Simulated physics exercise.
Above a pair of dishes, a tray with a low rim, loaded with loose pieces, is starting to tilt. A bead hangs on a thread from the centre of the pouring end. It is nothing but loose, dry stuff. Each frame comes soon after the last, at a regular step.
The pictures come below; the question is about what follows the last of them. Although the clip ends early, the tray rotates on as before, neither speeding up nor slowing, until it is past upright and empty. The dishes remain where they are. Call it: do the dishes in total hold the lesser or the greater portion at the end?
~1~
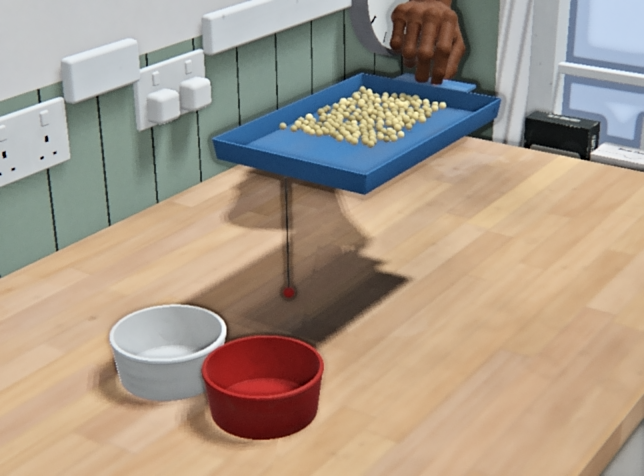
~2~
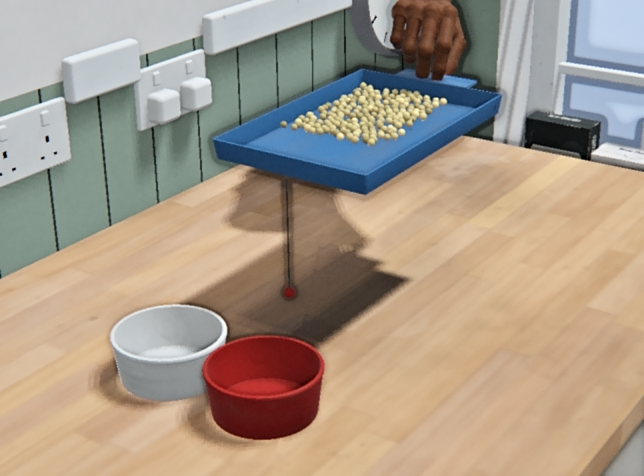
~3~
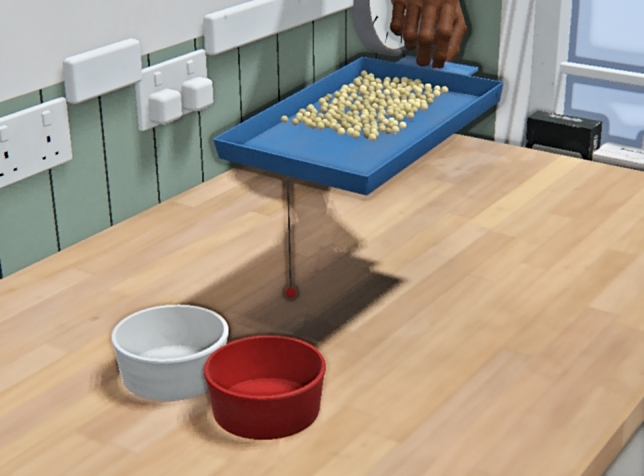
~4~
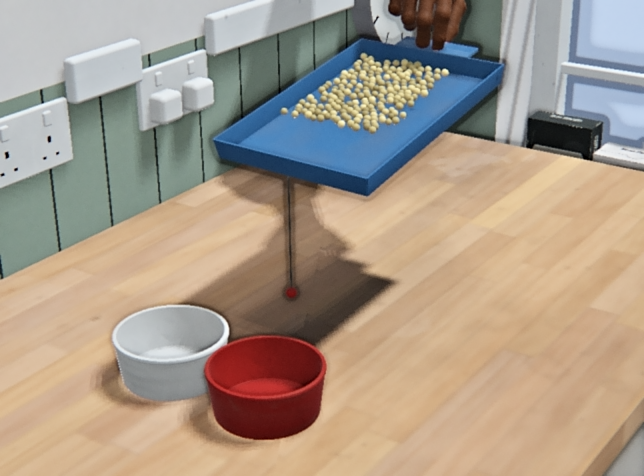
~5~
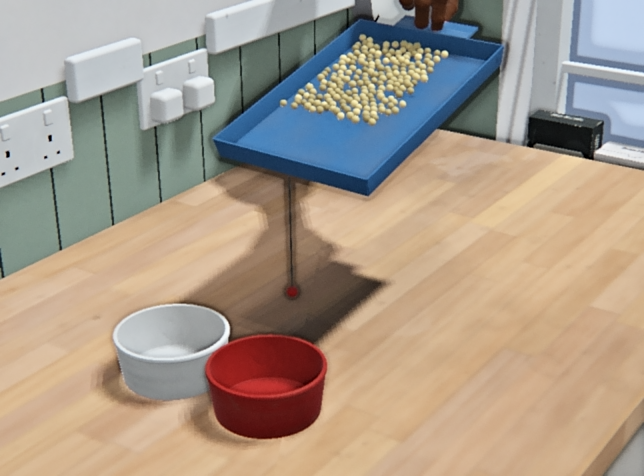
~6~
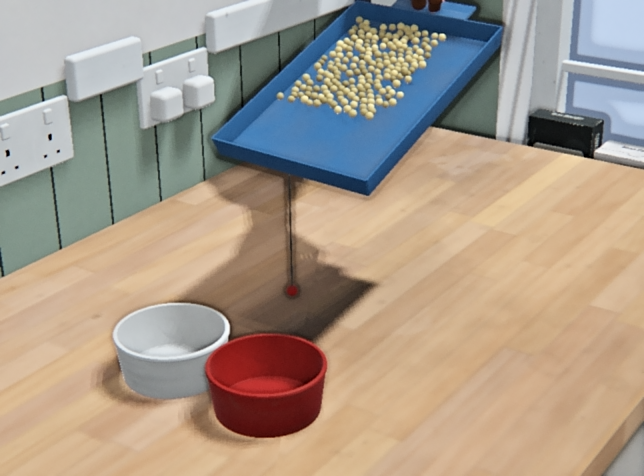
In total they hold the lesser portion.
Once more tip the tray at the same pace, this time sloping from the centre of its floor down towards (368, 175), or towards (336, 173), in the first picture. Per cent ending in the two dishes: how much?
The first try gives close to 0 per cent, the second close to 10 per cent.
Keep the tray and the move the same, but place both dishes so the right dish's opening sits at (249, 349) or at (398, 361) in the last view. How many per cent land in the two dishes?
40 and 60 in a hundred.
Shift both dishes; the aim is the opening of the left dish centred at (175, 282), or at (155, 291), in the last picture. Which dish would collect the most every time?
First try: The right-side dish; second try: The right-side dish.
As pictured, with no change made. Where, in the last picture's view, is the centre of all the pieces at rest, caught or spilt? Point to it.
Close to (276, 381), more or less.
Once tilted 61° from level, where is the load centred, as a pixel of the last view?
Somewhere about pixel (296, 166).
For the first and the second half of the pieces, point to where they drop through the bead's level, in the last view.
The first part passes (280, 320); everything after passes (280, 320).
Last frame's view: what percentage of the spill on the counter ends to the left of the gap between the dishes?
Reading: Around 10 %.
Soon, tray tipped steeply; most on the tray; about a quarter in the air.
A while on, tray tipped right over; about two thirds on the tray; a small part in the right dish; a small part in the left dish; a small part outside both; a stray few in the air.
Towards the end, tray tipped past a quarter turn; about a quarter in the right dish; a small part in the left dish; about two thirds outside both; a stray few in the air.
Finally, tray tipped past a quarter turn; about a quarter in the right dish; a small part in the left dish; about two thirds outside both.
